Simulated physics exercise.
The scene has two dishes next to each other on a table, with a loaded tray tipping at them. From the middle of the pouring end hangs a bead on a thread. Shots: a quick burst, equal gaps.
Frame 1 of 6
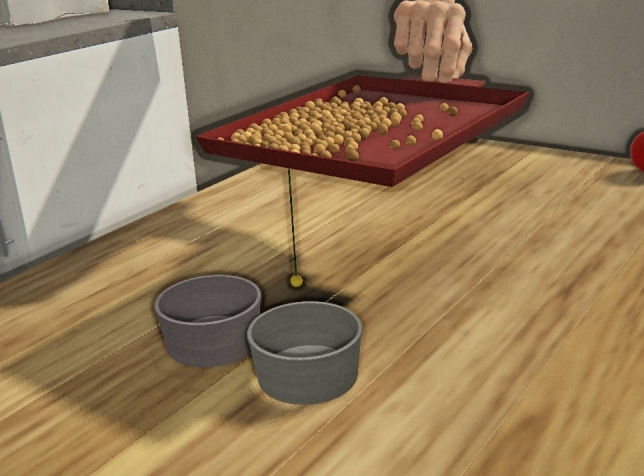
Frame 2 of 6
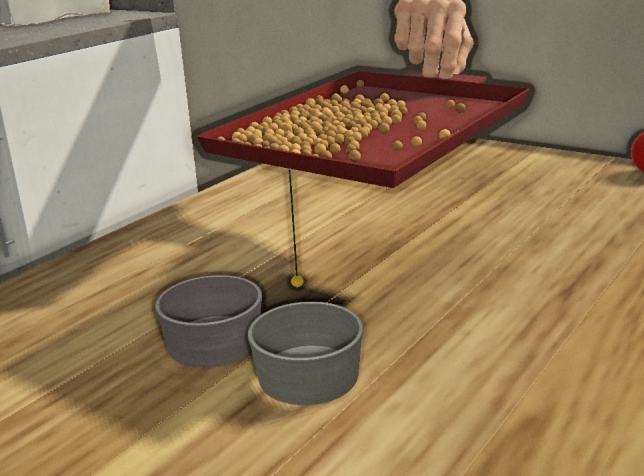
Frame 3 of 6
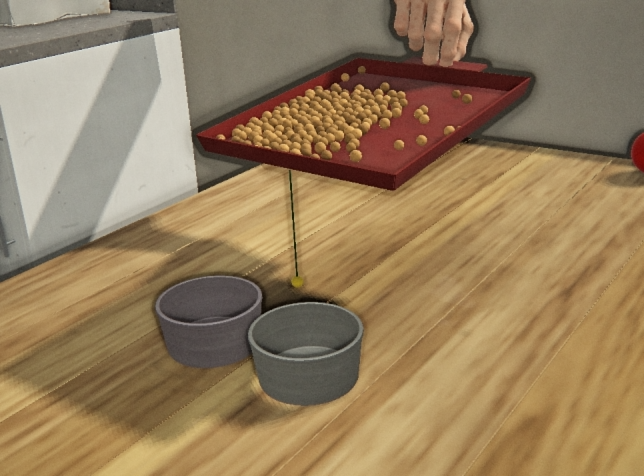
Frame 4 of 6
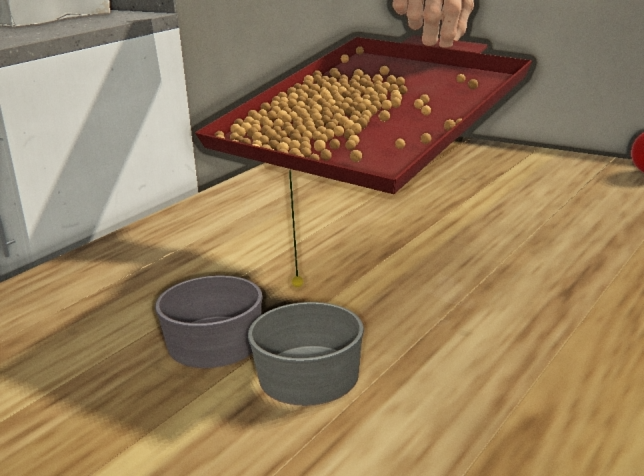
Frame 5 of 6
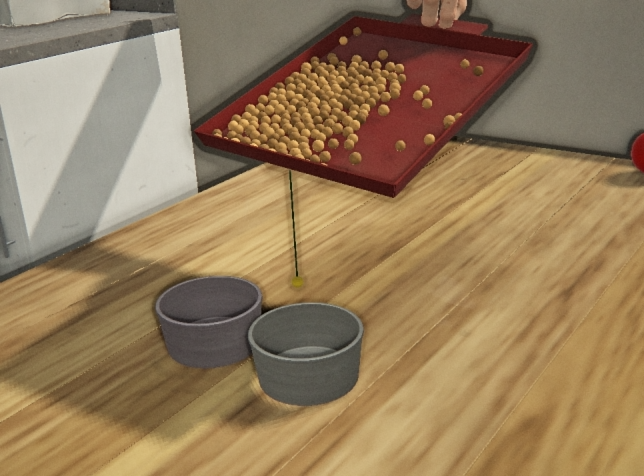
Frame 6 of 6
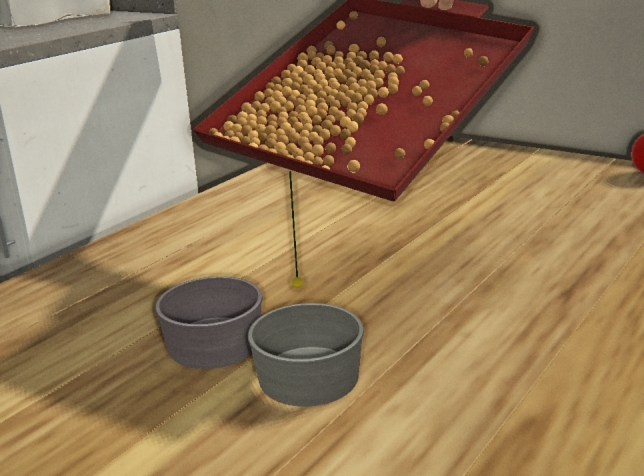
Red tray of small round wooden beads tilting steadily toward two grey dishes, a hand at its far edge rising from view.
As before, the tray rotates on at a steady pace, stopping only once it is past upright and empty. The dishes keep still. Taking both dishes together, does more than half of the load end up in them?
No, the greater share is going to end up outside the dishes.
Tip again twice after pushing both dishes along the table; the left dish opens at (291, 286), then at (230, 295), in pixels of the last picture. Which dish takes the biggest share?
For the two places in order: The rightward one, the rightward one.
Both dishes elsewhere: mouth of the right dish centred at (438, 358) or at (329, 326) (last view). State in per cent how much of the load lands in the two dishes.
About 70 per cent first, then about 50 per cent.
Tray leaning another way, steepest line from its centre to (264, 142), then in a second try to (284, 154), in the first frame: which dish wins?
Try one: The leftmost dish. Try two: The leftmost dish.
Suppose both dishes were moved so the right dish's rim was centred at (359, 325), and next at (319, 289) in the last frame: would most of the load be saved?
In the first position a majority, in the second a minority.
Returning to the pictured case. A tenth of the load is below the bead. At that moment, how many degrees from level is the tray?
It is at around 65 degrees.
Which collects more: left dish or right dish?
Answer: The one at right.
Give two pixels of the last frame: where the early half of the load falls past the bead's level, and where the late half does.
Early-half point (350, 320); late-half point (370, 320).
Soon after the last picture, tray tipped steeply; about two thirds on the tray; a small part in the right dish; a small part outside both; about a quarter in the air.
A little later, tray tipped past a quarter turn; a stray few on the tray; about a third in the right dish; a stray few in the left dish; about two thirds outside both; a small part in the air.
Later still, tray tipped past a quarter turn; about a third in the right dish; a stray few in the left dish; about two thirds outside both.
By the end, tray tipped past a quarter turn; about a third in the right dish; a stray few in the left dish; about two thirds outside both.
